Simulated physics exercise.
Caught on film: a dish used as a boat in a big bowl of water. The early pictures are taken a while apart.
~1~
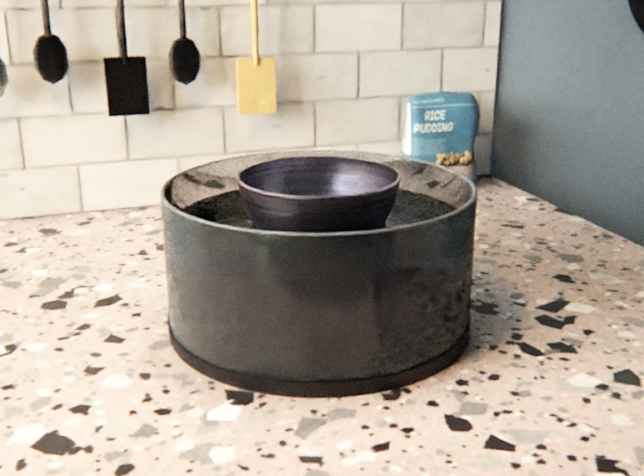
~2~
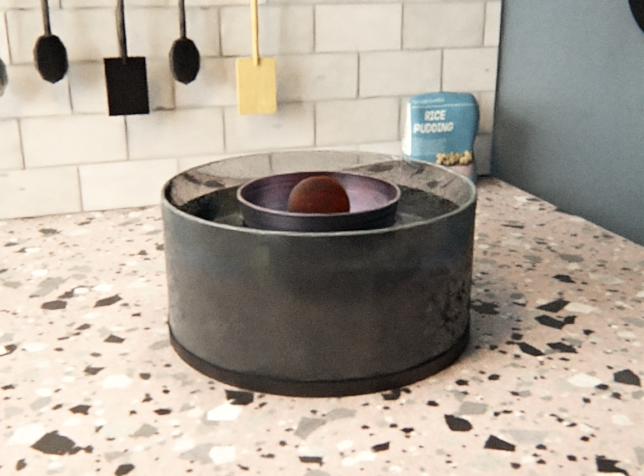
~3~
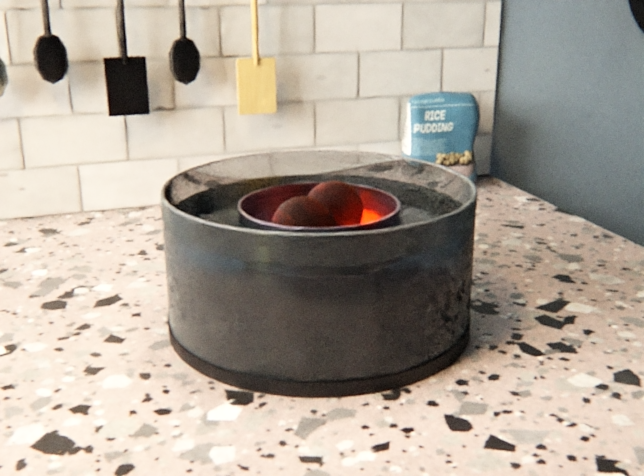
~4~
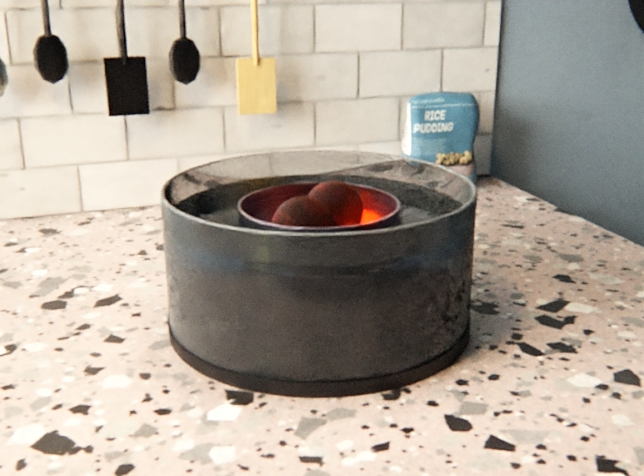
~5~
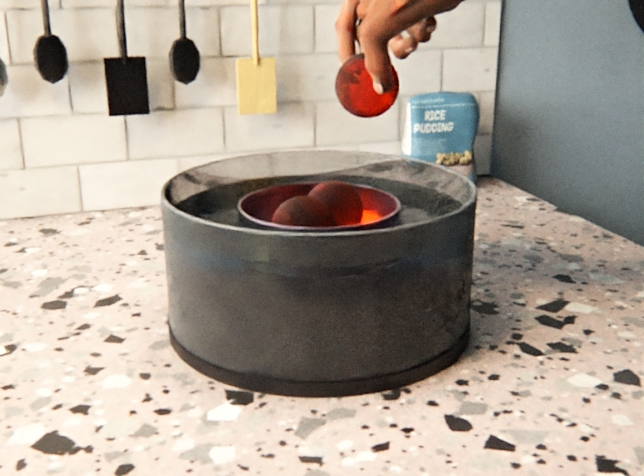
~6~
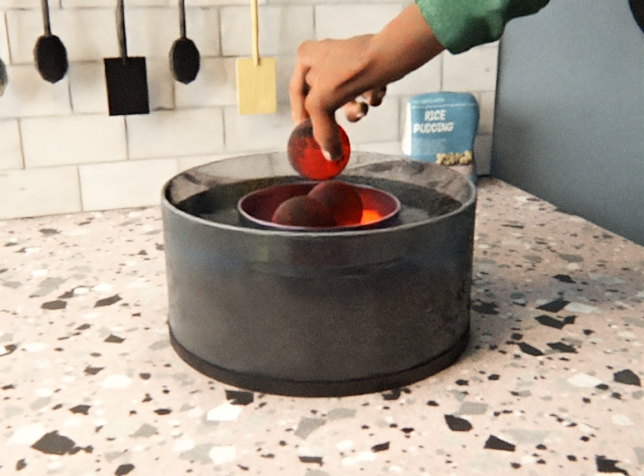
A small dark bowl floating in a big round tub of water sat lower as two reddish balls appeared inside it, then a hand reached in and lowered another red ball close above them.
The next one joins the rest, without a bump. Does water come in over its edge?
It is swamped.
A moment on, the glass marble is in and the dish dips.
Further on, water pours in over its edge.
When it is over, the dish lies on the bottom with its load.
